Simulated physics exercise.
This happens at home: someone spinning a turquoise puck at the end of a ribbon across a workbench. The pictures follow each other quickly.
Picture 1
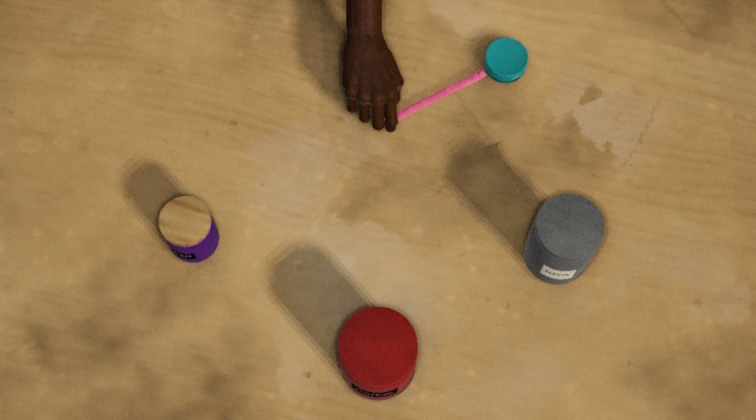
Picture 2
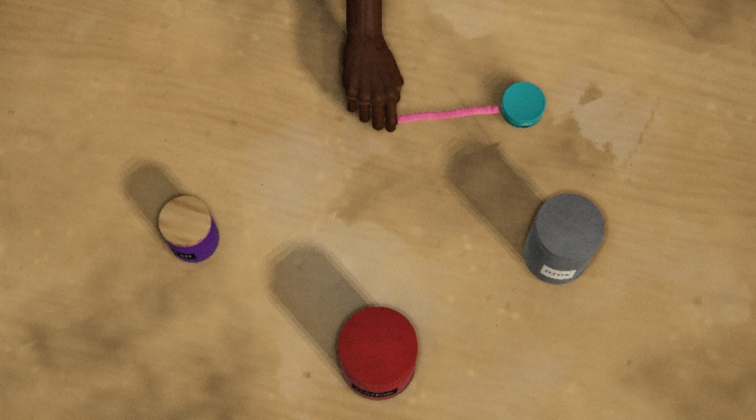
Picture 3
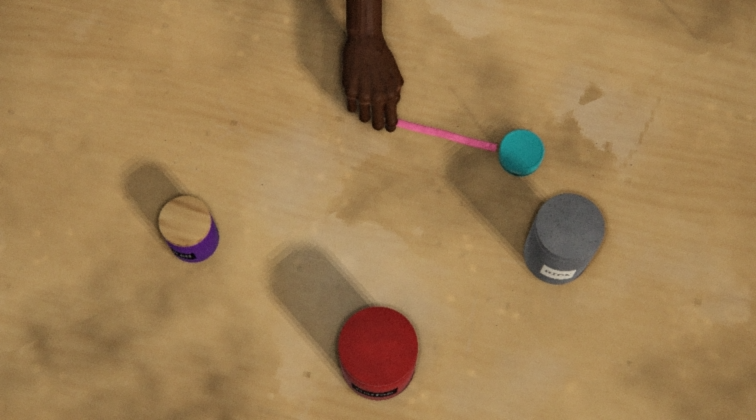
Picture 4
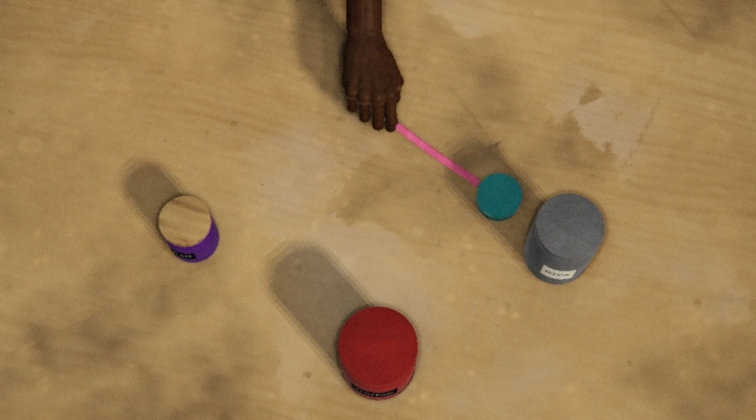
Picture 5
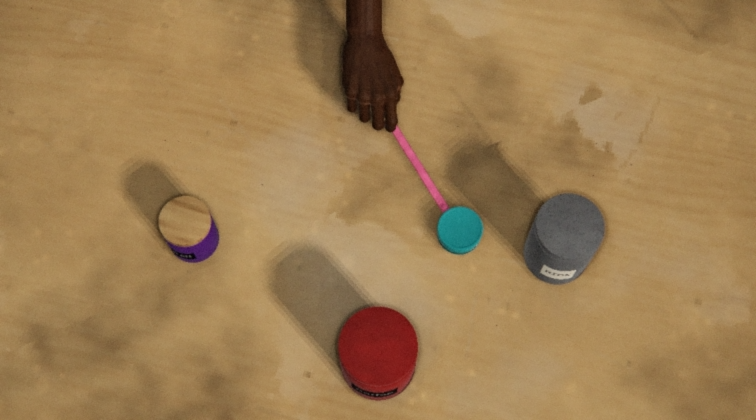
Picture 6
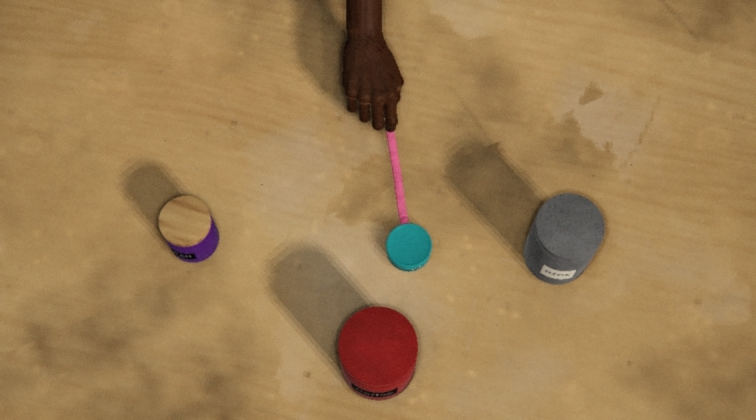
A turquoise puck on a pink ribbon swings clockwise around a hand, passing a grey canister.
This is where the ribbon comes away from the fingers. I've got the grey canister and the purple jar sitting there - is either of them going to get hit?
Well, the grey canister will be fine, the purple jar will be hit.
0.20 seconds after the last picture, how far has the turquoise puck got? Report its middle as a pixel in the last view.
Roughly at (215, 254).
Then, 0.08 s after the last picture, puck near (303, 249).
Then, 0.20 s after the last picture, puck near (215, 254); purple jar pushed aside.
At rest, puck near (187, 269); purple jar pushed aside. The grey canister escapes it and the purple jar is struck.
